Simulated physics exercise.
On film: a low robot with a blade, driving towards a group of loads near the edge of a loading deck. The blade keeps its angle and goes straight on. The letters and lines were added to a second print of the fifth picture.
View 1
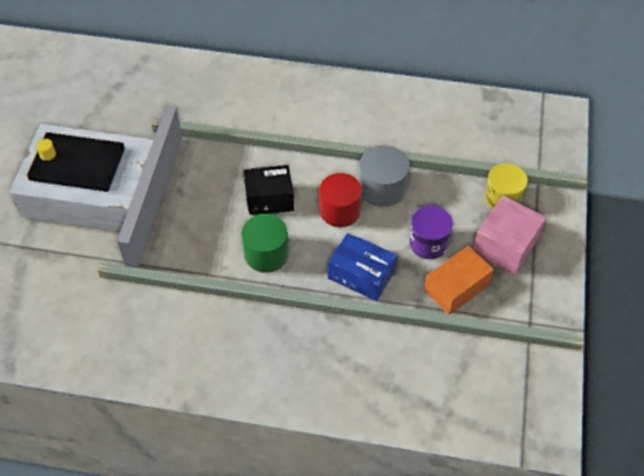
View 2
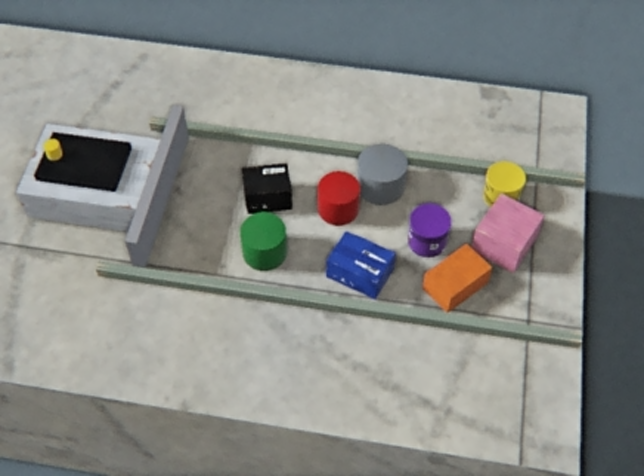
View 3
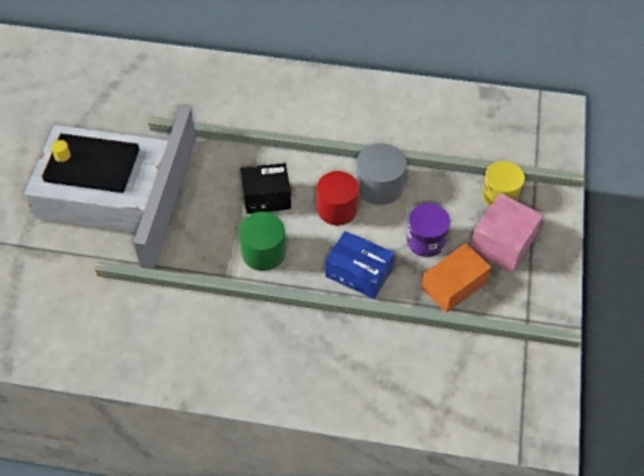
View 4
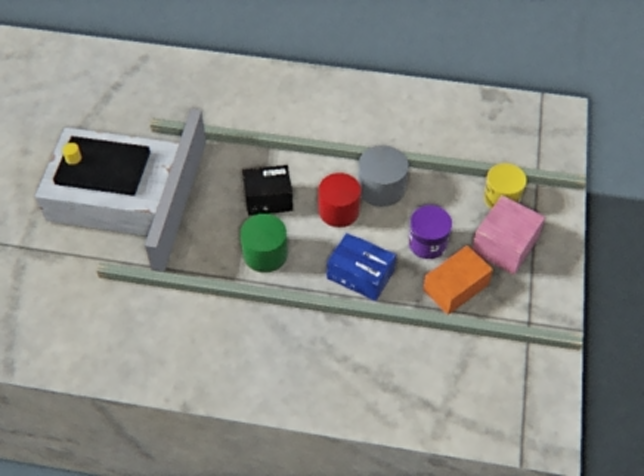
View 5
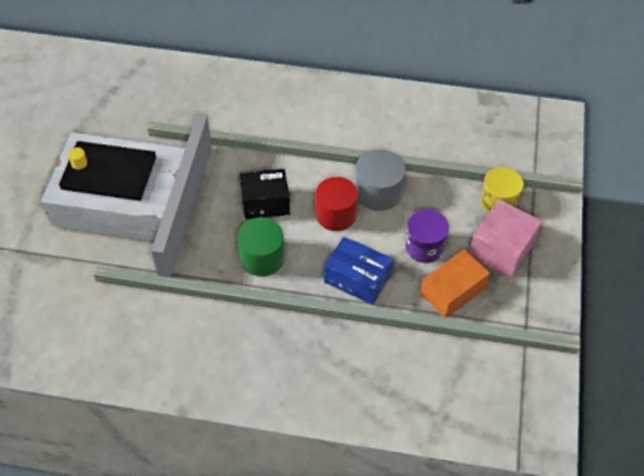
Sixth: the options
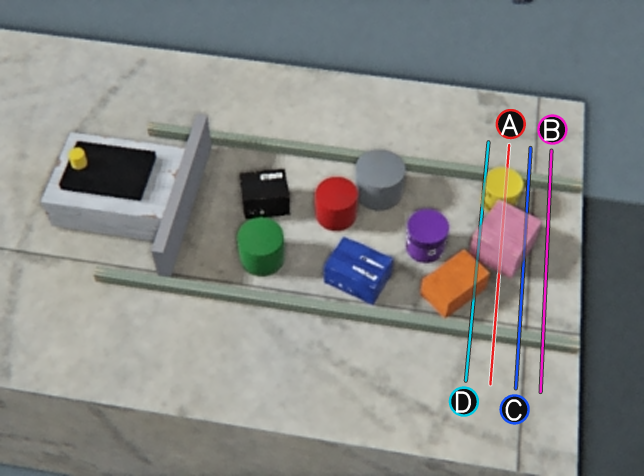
A low white robot with a black top, a yellow knob and a wide grey blade creeps rightward between two pale green rails on a marble-patterned deck, seen from above at a slant. Ahead of it sit black and orange blocks, a blue box, a pink block, and green, red, grey, purple and yellow round containers. The robot narrows the gap while the loads stay put and the view jitters slightly.
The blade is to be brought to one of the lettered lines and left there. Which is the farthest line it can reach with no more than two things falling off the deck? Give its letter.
No farther than A.
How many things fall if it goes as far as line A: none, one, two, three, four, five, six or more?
By then, two.
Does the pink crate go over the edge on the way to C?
By then, yes.
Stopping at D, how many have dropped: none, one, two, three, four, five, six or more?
Two.
On the marked copy, A at (501, 254); B at (547, 261); C at (524, 258); D at (478, 251).
Taking A. A third of the way, robot (226, 186); grey canister (390, 177); blue box (363, 272).
Two thirds of the way, robot (342, 202); orange crate (531, 300); pink crate (527, 243).
When it is over, robot (432, 214); pink crate over the edge; orange crate over the edge; two fallen.
As for the rest, B drops six; C drops five; D is within the limit but short.
